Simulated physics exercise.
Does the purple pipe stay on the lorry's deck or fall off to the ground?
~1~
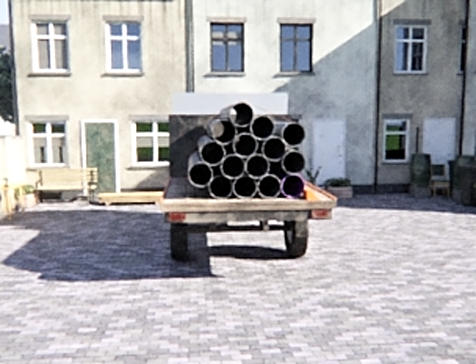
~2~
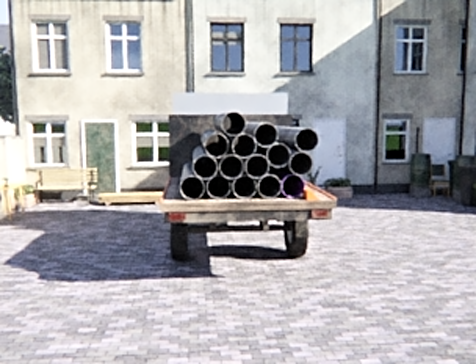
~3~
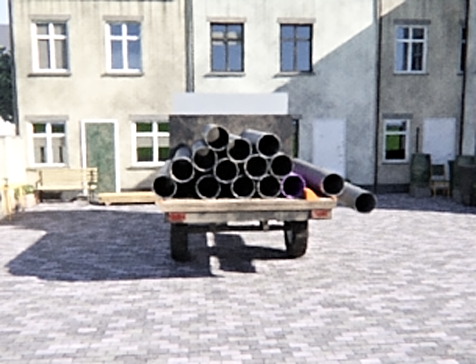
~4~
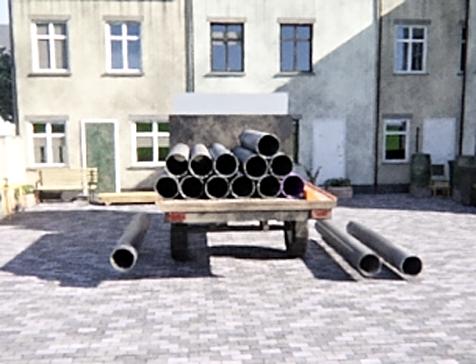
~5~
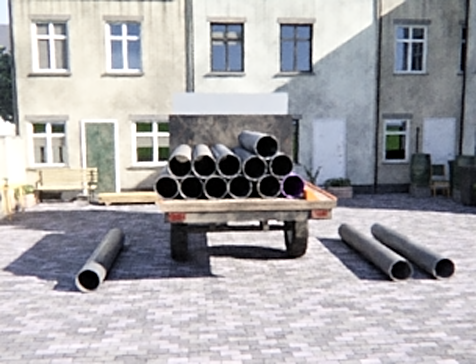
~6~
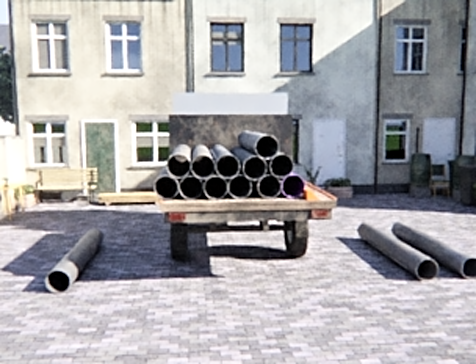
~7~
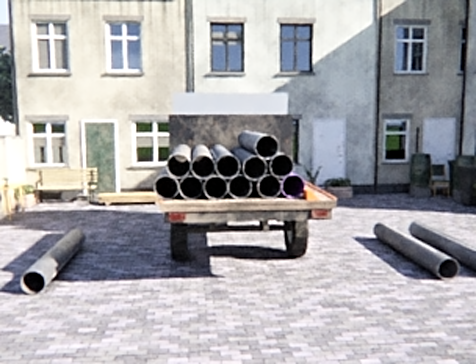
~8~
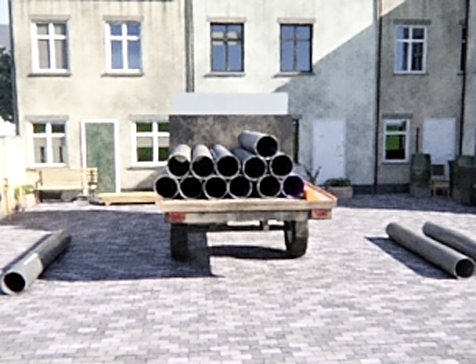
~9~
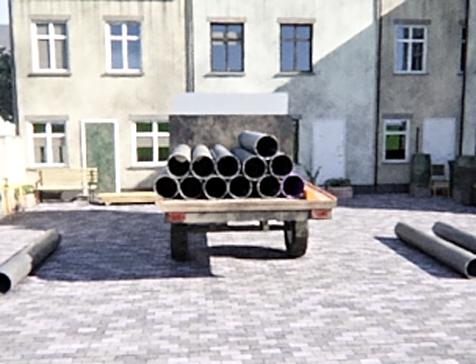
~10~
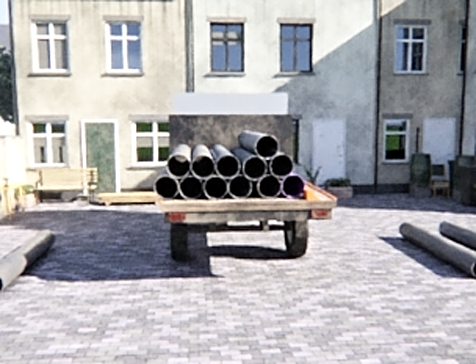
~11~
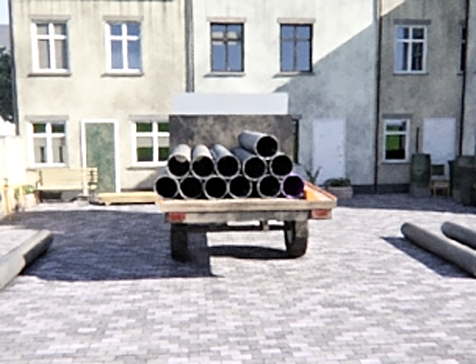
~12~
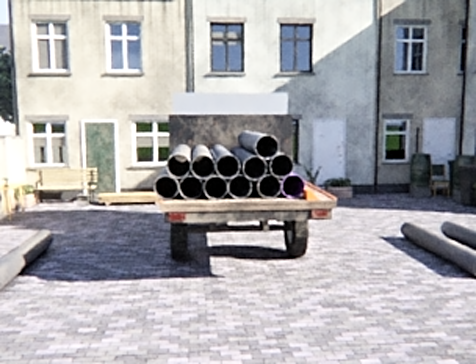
The purple pipe stays on the deck, at the right end of the bottom row.
A flatbed lorry sheds three pipes that roll away on both sides; the rest stay aboard.
